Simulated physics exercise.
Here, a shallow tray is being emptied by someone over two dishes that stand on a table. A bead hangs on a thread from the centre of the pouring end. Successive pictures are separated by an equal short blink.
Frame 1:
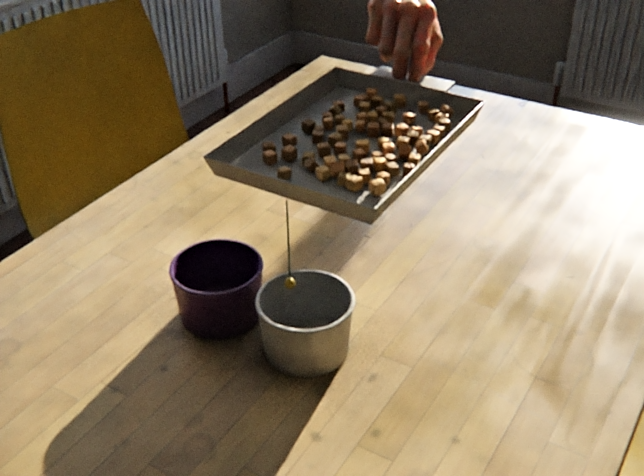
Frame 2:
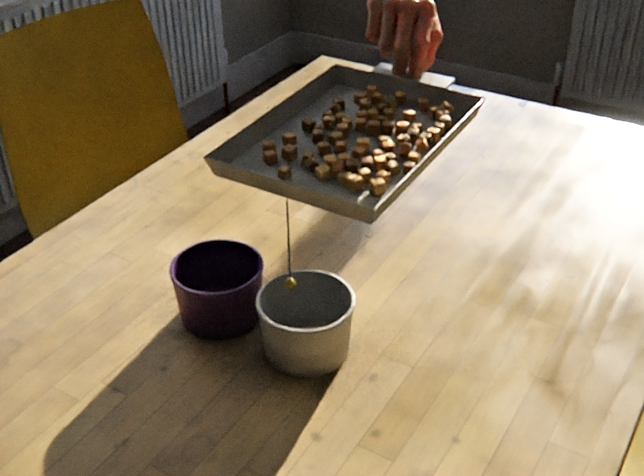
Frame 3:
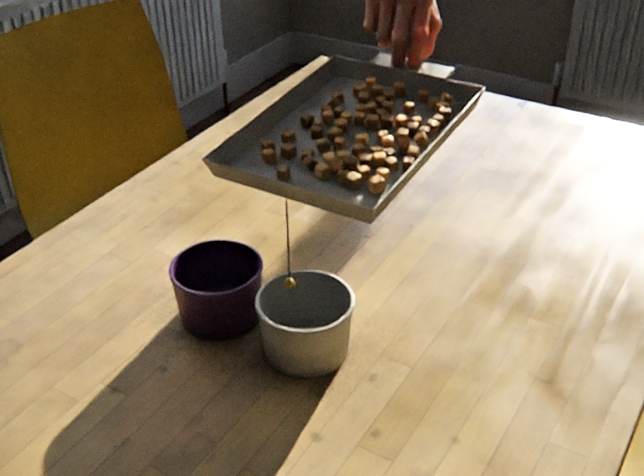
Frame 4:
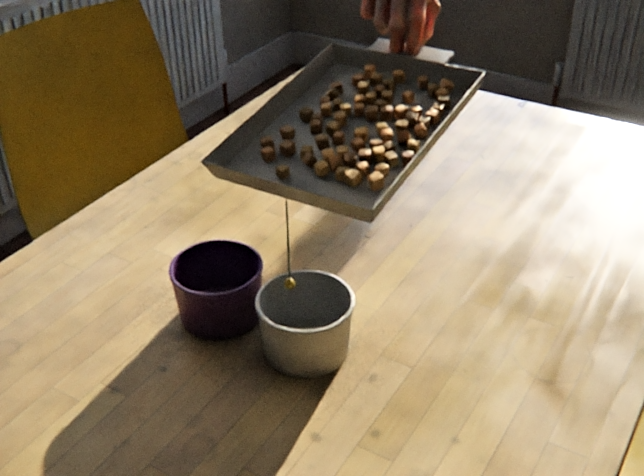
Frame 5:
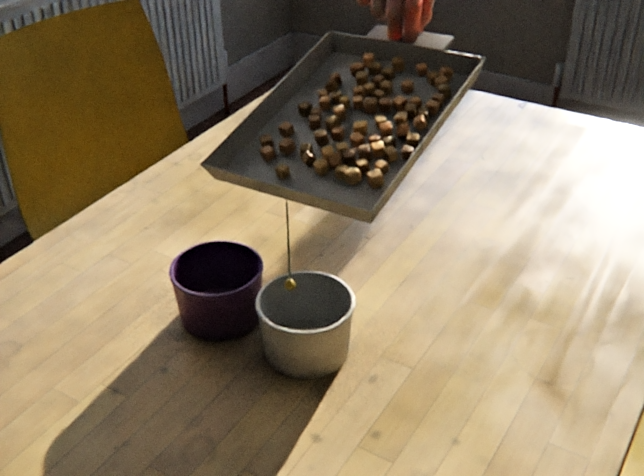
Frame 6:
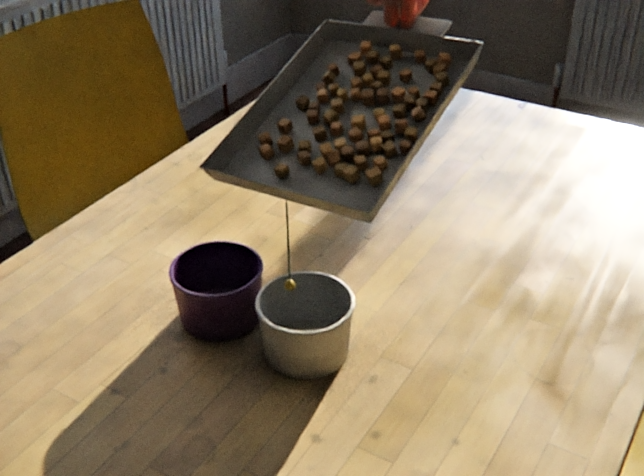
A hand slowly raises the back of a tray of small brown cubes above two dishes.
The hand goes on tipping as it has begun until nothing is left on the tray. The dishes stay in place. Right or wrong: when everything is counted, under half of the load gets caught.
Right.
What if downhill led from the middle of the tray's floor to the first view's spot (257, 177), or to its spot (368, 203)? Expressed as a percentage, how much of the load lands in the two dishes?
Respectively 60 and 10 in a hundred.
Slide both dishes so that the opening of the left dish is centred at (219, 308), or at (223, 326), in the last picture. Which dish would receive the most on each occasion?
One: The left-side dish. Two: The left-side dish.
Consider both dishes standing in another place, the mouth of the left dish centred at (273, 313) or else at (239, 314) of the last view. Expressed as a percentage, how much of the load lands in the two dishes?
Trial 1 10%, trial 2 40%.
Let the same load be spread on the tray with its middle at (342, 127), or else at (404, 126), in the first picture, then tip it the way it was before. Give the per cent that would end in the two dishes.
Roughly 10 and 10 percent, in that order.
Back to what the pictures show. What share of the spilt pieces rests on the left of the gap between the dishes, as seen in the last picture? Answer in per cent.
That would be roughly 80 per cent.
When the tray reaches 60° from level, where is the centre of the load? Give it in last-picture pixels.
Around (285, 162).
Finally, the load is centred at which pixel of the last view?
Somewhere close to (210, 379) in the last picture.
Soon, tray tipped steeply; all on the tray.
A while on, tray tipped right over; nearly all on the tray; a stray few in the left dish; a small part outside both; a stray few in the air.
Towards the end, tray tipped past a quarter turn; a stray few in the right dish; a small part in the left dish; most outside both.
Finally, tray tipped past a quarter turn; a stray few in the right dish; a small part in the left dish; most outside both.
